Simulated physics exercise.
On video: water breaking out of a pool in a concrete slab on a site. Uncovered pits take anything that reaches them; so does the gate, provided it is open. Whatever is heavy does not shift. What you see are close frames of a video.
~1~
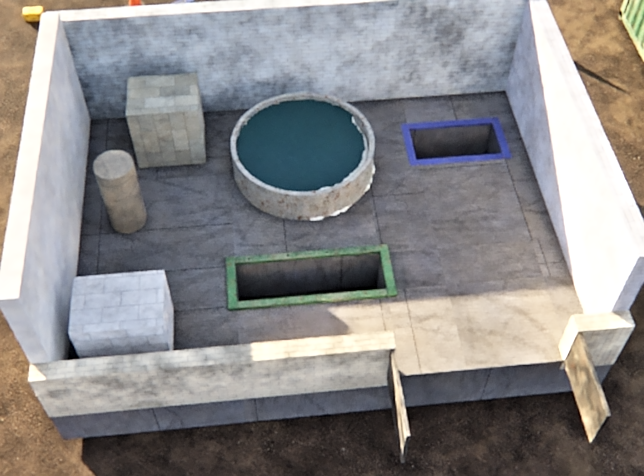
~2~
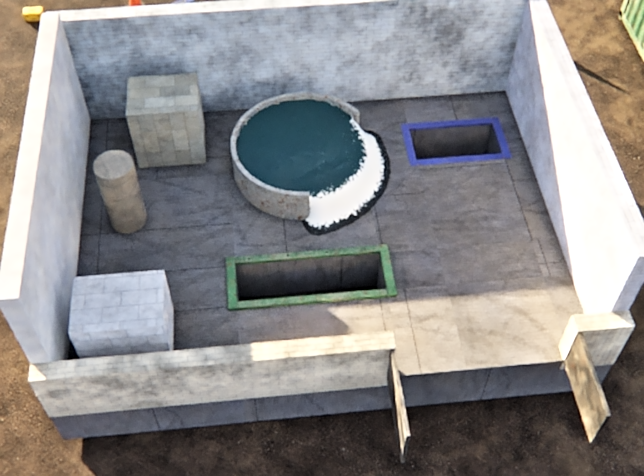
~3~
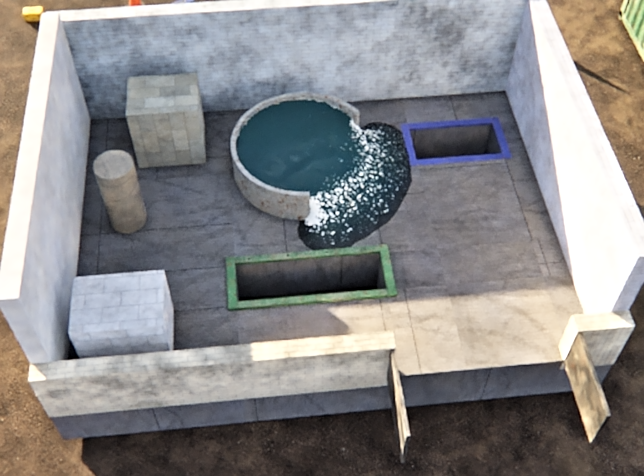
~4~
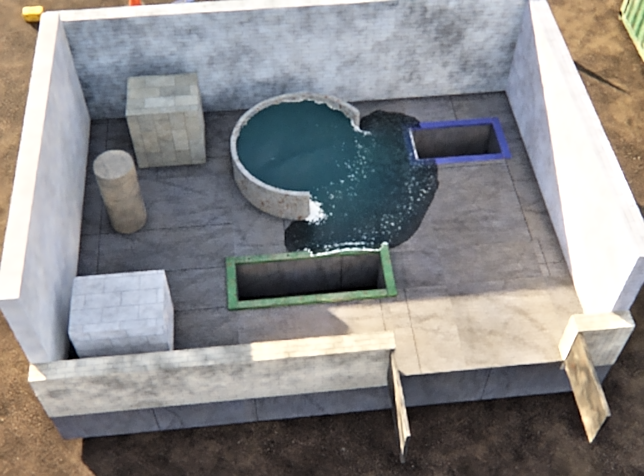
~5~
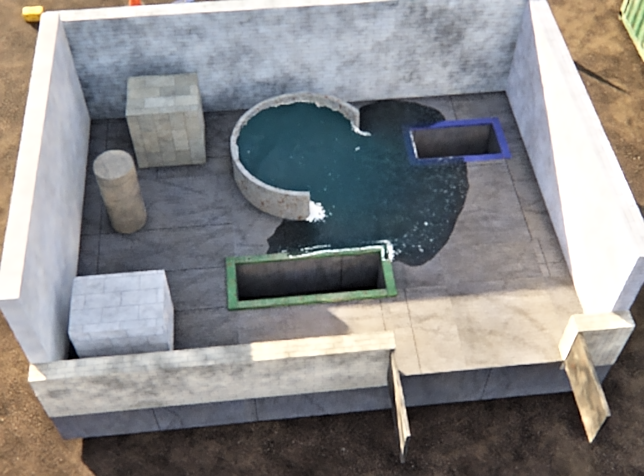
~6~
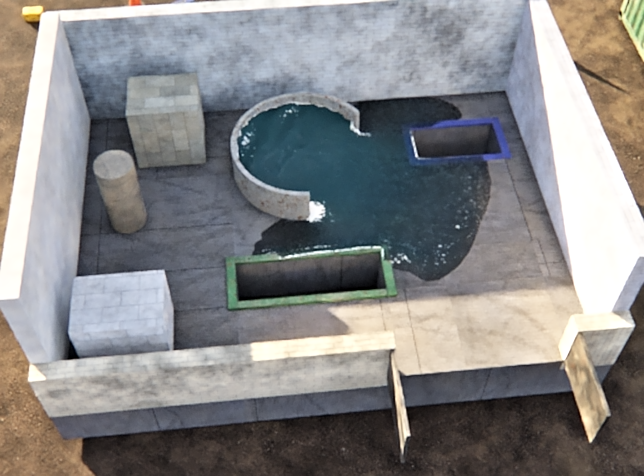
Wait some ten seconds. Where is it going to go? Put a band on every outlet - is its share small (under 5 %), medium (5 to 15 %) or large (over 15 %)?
In the end, the gate has a large share, the green pit has a medium share, the blue pit has a large share.
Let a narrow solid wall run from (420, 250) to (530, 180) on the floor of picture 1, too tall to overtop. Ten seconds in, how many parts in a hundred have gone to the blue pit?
Blue: About 45 %.
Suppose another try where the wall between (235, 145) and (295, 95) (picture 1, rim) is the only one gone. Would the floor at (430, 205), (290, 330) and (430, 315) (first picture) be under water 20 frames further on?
Unsoaked, then unsoaked, then unsoaked.
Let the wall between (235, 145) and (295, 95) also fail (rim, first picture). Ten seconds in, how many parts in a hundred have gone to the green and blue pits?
The green pit gets 4 per cent and the blue pit 10 per cent.
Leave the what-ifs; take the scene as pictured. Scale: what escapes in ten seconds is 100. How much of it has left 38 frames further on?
My reading is about 80 per cent.
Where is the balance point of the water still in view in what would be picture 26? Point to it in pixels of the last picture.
(428, 217).
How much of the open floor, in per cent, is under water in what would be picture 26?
Share estimate: About 40 per cent.
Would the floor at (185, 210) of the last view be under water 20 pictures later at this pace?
Looking at that place, I'd say still bare.
A moment on, water covers 35 % of the floor; the gate 0 %, the green pit 5 %, the blue pit 7 %.
Next, water covers 40 % of the floor; the gate 1 %, the green pit 8 %, the blue pit 11 %.
Then, water covers 40 % of the floor; the gate 8 %, the green pit 9 %, the blue pit 17 %.
Later, water covers 50 % of the floor; the gate 20 %, the green pit 9 %, the blue pit 23 %.
In the end, water covers 60 % of the floor; the gate 28 %, the green pit 9 %, the blue pit 30 %.
